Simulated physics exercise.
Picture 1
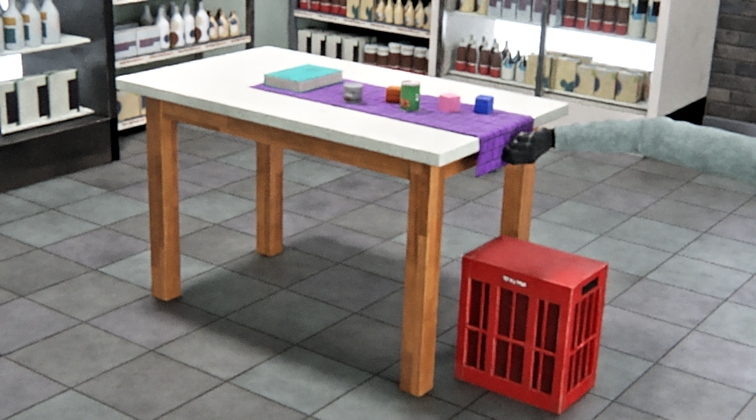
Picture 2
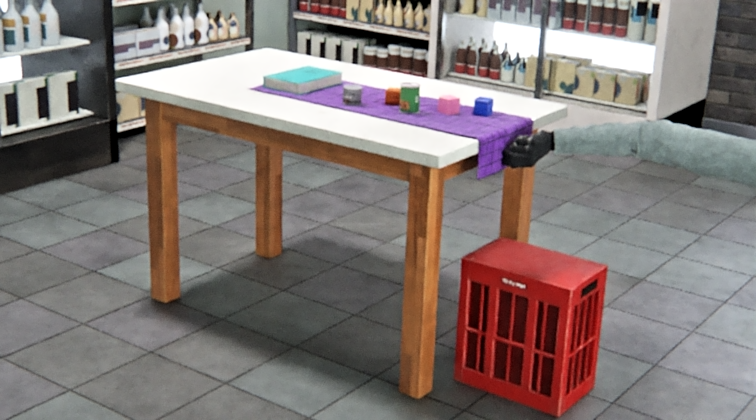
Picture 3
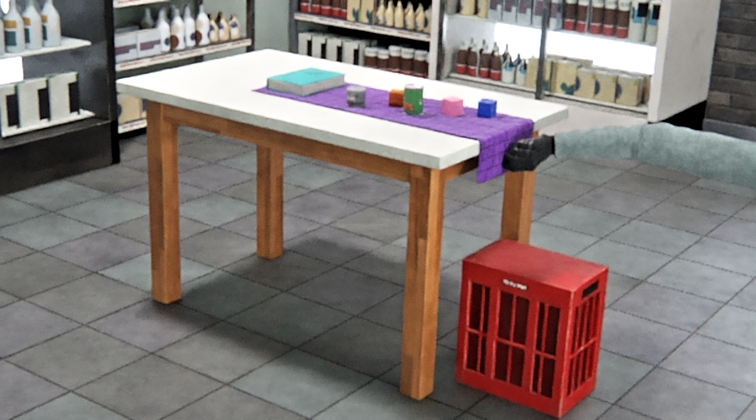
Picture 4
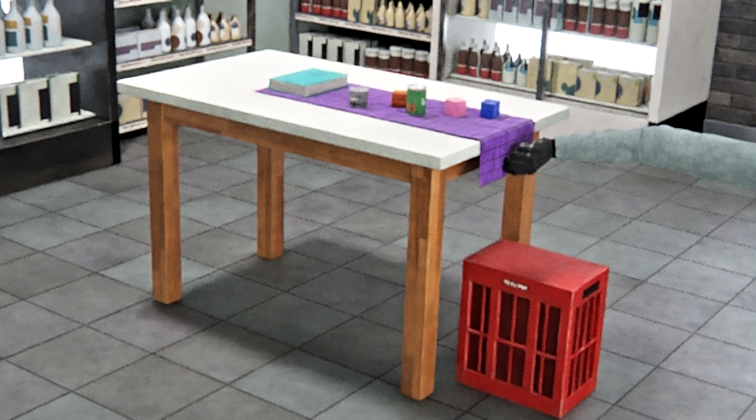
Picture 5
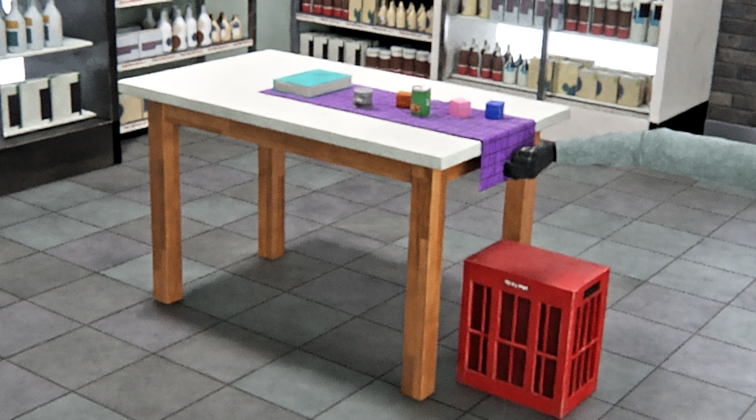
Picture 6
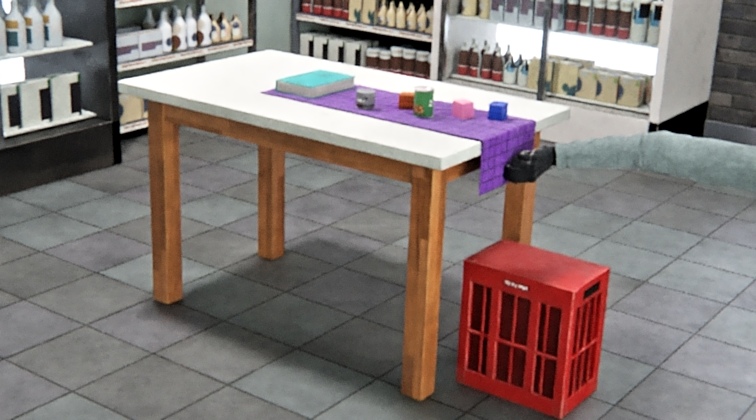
To begin with, a purple cloth lies along a white-topped table, carrying a teal book, a grey pot and small colourful objects, while a dark gripper holds its hanging end above a red crate. The gripper slowly draws the cloth slightly rightward and down, and the objects shift along with it.
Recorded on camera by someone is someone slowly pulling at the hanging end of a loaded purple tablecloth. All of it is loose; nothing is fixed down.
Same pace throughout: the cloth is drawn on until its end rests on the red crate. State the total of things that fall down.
This will send two of them over the edge.
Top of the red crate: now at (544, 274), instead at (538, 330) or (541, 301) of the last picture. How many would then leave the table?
4 and 3.
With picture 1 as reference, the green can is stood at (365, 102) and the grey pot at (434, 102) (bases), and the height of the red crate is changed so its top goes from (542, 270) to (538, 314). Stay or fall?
The green can holds on; the grey pot falls.
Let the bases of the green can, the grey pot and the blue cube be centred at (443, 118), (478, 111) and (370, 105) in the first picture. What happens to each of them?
The green can ends up off; the grey pot ends up off; the blue cube stays put.
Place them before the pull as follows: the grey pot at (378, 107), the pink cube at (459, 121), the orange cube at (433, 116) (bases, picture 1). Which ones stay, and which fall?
The grey pot stays put; the pink cube topples down; and the orange cube topples down.
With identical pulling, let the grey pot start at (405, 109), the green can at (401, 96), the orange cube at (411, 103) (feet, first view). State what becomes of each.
Grey pot: Stays. Green can: Stays. Orange cube: Stays.
Early on, hem near (504, 231); blue cube gone.
Midway, hem on the crate; blue cube and pink cube gone.
Finally, hem on the crate; blue cube and pink cube gone. It carries off two.
